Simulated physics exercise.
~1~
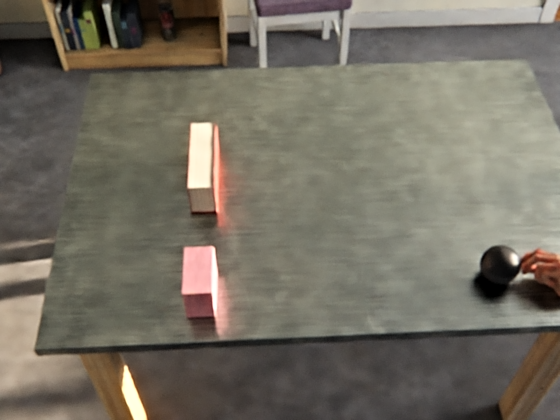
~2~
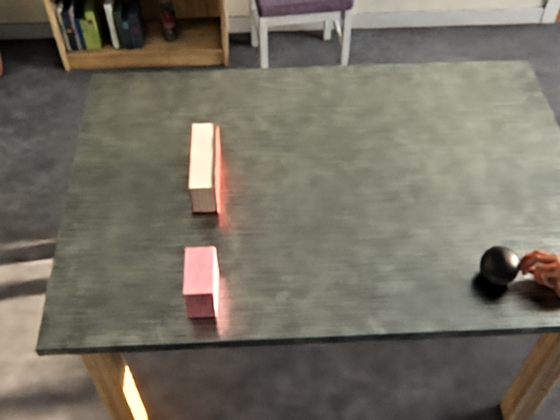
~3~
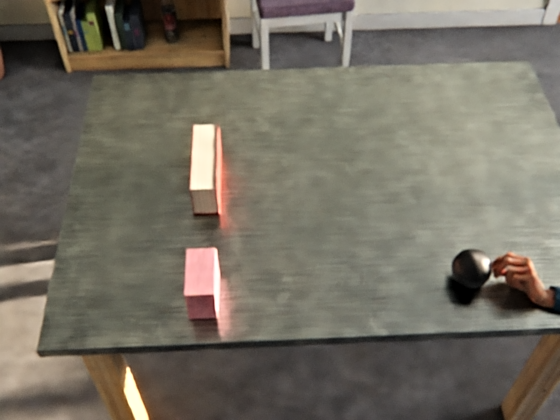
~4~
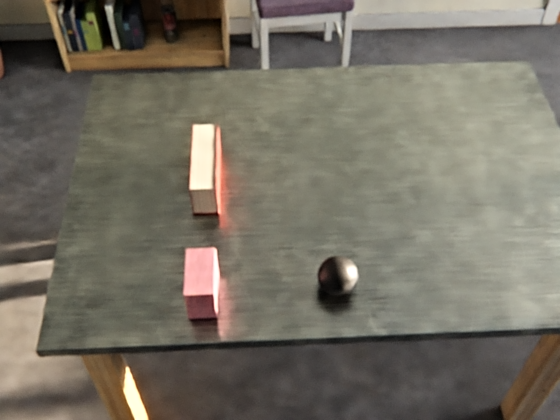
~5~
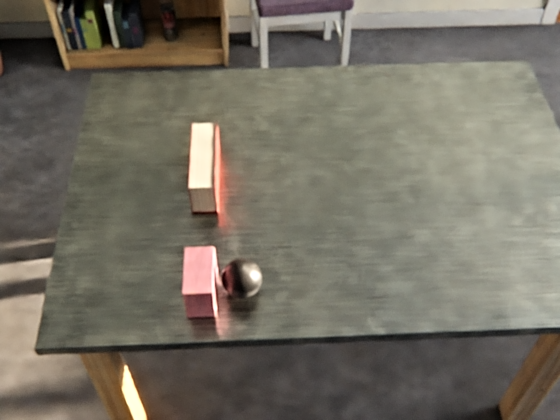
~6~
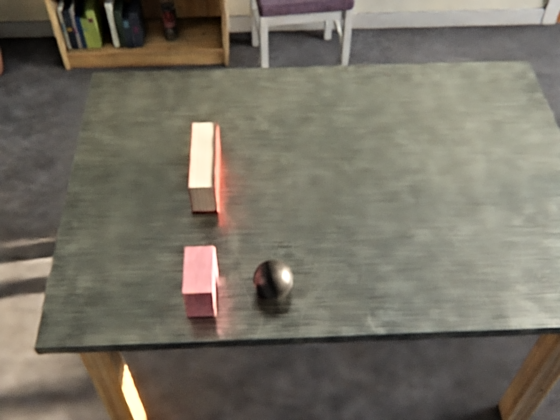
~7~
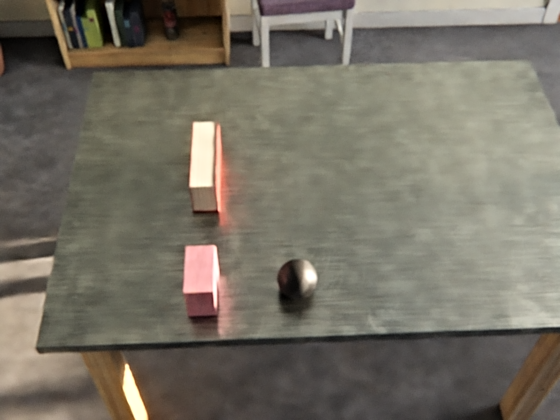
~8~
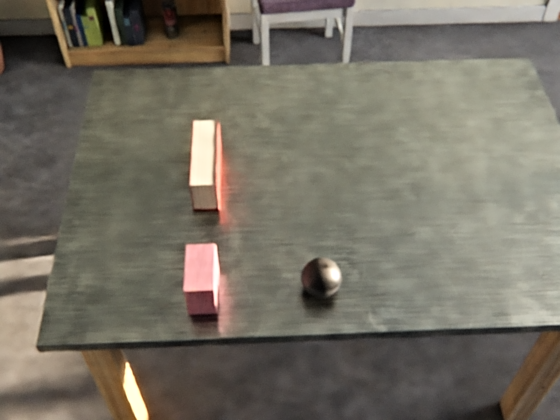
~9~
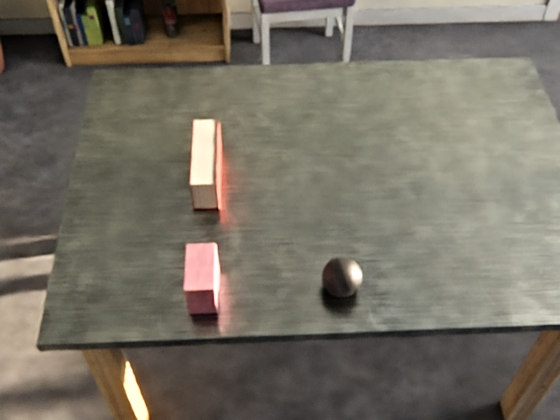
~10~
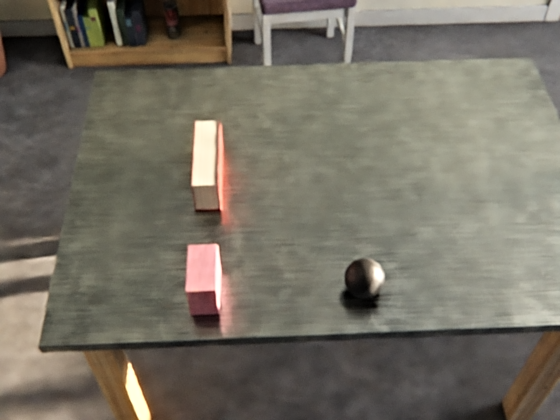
A shiny black ball rests near the right edge of a dark green tabletop, with a hand beside it. Toward the left stand a pink block and, farther back, a taller upright block with a pale front and a reddish side, leaving a gap between them. The hand pushes the ball to the left and lets go, and the ball rolls across the table. Instead of heading for the gap, it runs into the pink block, which stays in place. The ball rebounds and rolls back to the right, ending up in the open near the front of the table.
